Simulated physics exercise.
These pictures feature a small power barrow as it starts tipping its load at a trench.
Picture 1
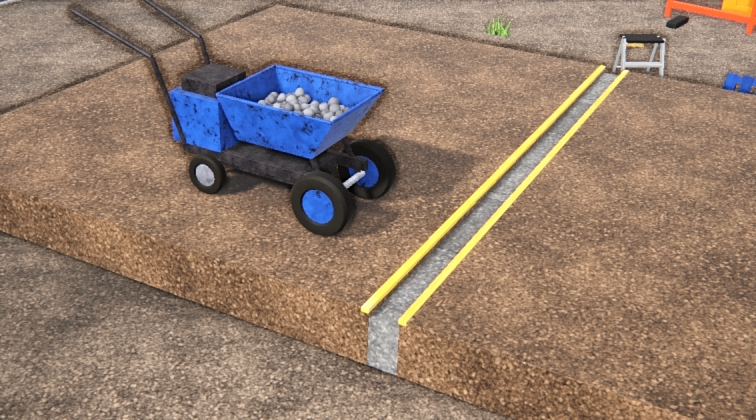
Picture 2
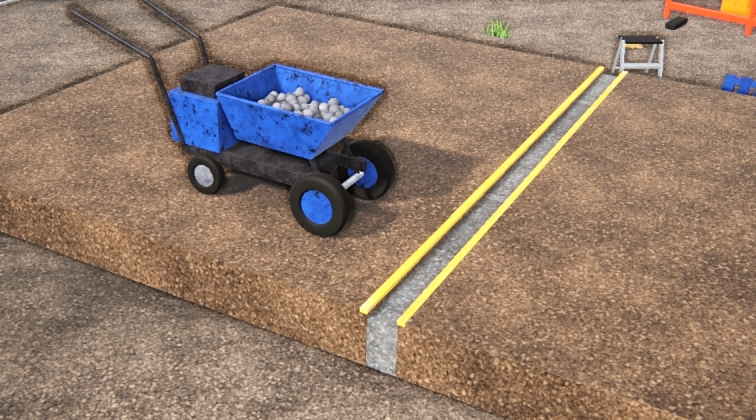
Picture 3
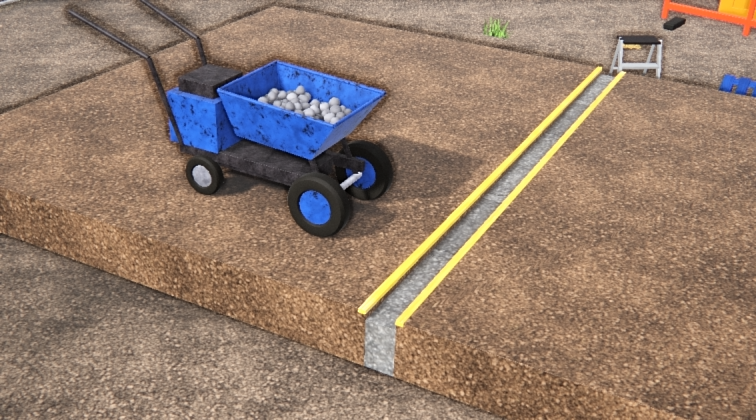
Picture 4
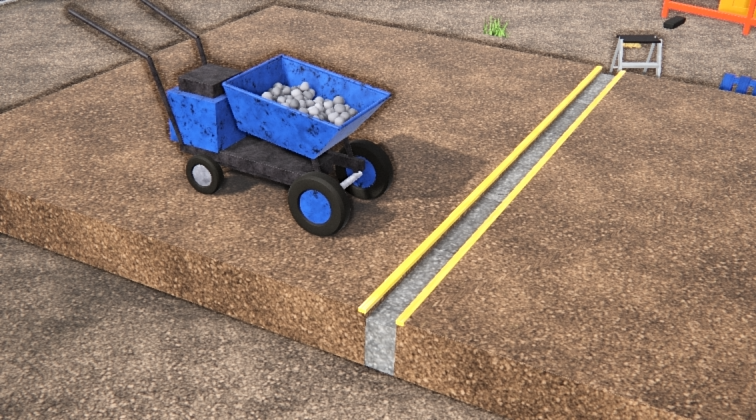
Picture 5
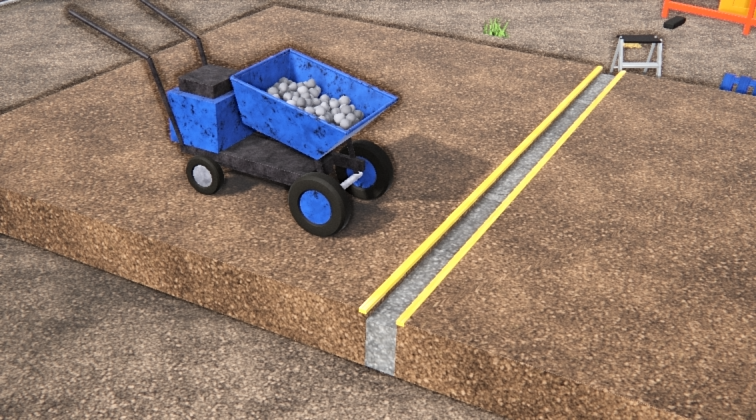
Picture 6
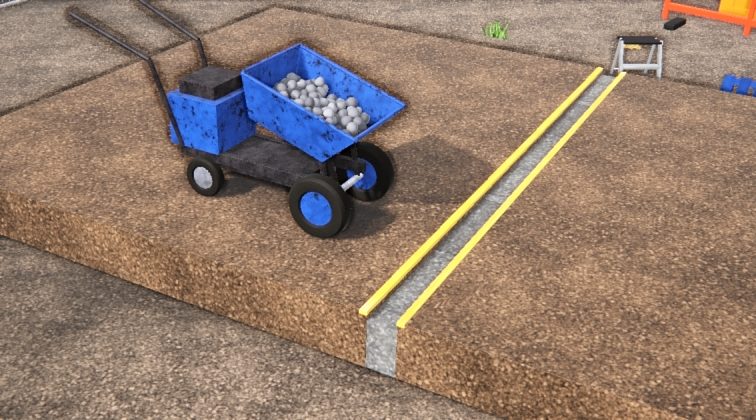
A blue motorised barrow with black handles and a skip of pale grey round cobbles stands on a raised bed of brown earth, seen from above at an angle. To its right a narrow, grey-lined trench edged with yellow strips runs away towards a small step stool. The skip starts level, then slowly tilts forward to the right, its rear rising, while the wheels and the view stay almost still.
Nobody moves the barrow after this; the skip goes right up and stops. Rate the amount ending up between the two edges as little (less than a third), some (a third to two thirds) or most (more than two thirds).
Some.
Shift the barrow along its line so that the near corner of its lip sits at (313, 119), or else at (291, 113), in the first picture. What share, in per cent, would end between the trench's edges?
40 and 30 percent, in that order.
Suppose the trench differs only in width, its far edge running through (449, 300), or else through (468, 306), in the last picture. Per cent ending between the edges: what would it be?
In turn 80 and 90 in a hundred.
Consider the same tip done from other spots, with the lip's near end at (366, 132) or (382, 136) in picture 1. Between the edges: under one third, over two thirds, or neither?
Place one, under a third; place two, under a third.
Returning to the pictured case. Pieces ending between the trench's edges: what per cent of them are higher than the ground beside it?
I'd say around 60 percent.
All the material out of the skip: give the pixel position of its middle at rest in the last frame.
Somewhere close to (454, 244) in the last picture.
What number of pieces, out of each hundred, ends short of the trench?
Roughly 10 in a hundred.
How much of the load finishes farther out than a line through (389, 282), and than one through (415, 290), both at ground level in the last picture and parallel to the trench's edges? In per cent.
Estimate, first then second: 90 %, 50 %.
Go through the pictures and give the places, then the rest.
Lip of the skip at (332, 123), level; top of the load at (308, 113), round cobbles; first edge of the trench at (393, 280); far edge at (429, 291), the trench under half as wide as the skip, and shallow for its width, in the first frame.
Lip of the skip at (332, 124), level; top of the load at (296, 110), in the second frame.
Lip of the skip at (334, 126), tipped barely; top of the load at (286, 108), in the third frame.
Lip of the skip at (339, 129), tipped a little; top of the load at (290, 100), in the fourth frame.
Lip of the skip at (347, 133), tipped a little; top of the load at (288, 98), in the fifth frame.
Lip of the skip at (355, 141), tipped clearly; top of the load at (296, 96); first edge of the trench at (391, 282); far edge at (427, 293), in the sixth frame.
Soon, skip tipped steeply; all in the skip.
A while on, skip tipped right over; most in the skip; a small part in or heaped over the trench; a stray few beyond it; a small part falling.
Towards the end, skip tipped right over; a small part in the skip; a small part short of the trench; about half in or heaped over the trench; about a quarter beyond it.
Finally, skip tipped right over; a small part short of the trench; about half in or heaped over the trench; about a third beyond it.
